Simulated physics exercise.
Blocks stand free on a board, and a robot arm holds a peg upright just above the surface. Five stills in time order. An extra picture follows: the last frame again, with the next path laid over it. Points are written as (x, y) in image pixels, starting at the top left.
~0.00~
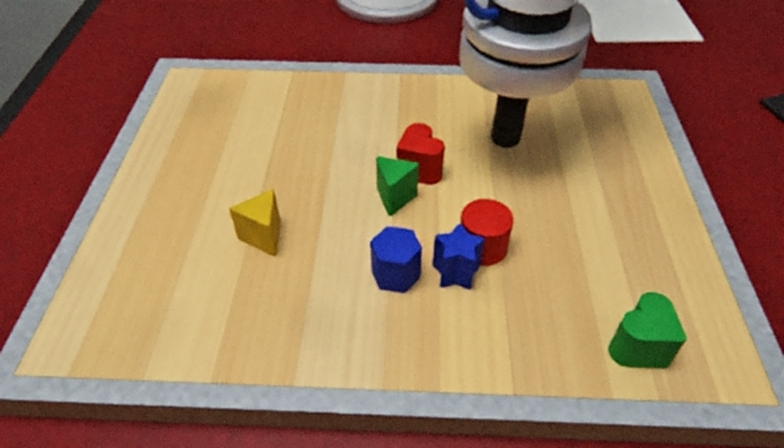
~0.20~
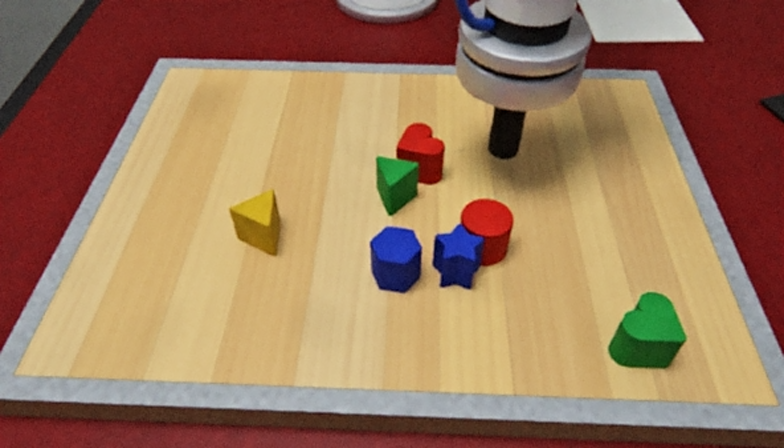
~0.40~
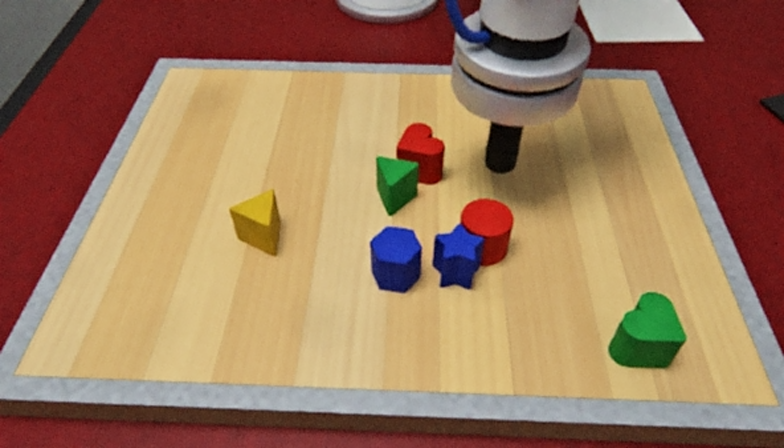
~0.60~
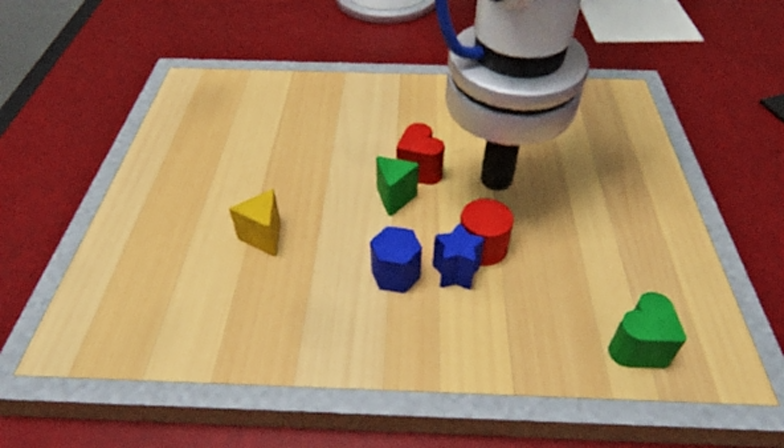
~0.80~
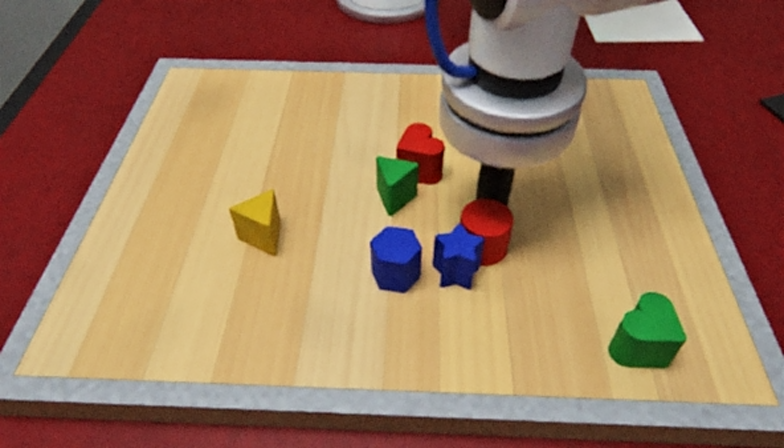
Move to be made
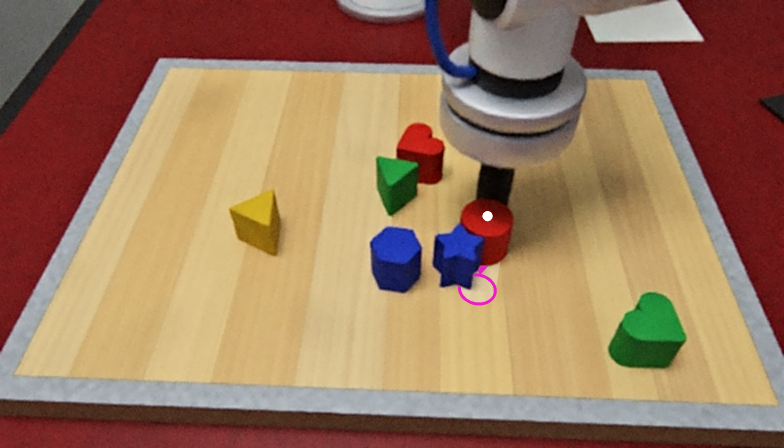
At the start, a robot arm holds a dark peg above the upper right part of a wooden board scattered with red, green, blue and yellow blocks. The peg moves down and slightly left until it is right behind the red circular block, while all the blocks stay still.
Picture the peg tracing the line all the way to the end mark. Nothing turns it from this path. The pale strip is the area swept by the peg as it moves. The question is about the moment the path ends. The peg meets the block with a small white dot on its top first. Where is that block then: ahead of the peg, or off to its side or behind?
The peg still drives it.
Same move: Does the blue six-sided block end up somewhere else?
I expect not.
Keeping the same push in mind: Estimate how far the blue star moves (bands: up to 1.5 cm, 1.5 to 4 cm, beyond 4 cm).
Net shift: Above 4 cm.
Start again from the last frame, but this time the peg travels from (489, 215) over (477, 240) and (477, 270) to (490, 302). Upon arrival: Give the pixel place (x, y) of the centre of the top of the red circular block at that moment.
It comes to (473, 306).
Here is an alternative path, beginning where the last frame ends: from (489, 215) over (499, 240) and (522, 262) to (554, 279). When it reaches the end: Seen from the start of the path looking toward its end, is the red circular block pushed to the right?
Yes
Drawn move, in a line from (489, 215) to (477, 289); the dot is on the red circular block.
The first path, step by step. Halfway along, peg (487, 237); blue star (439, 272), turned 15° clockwise; red circular block (477, 252).
At the end, peg (480, 276); blue six-sided block still; blue star (410, 296), turned 40° clockwise; red circular block (459, 291).
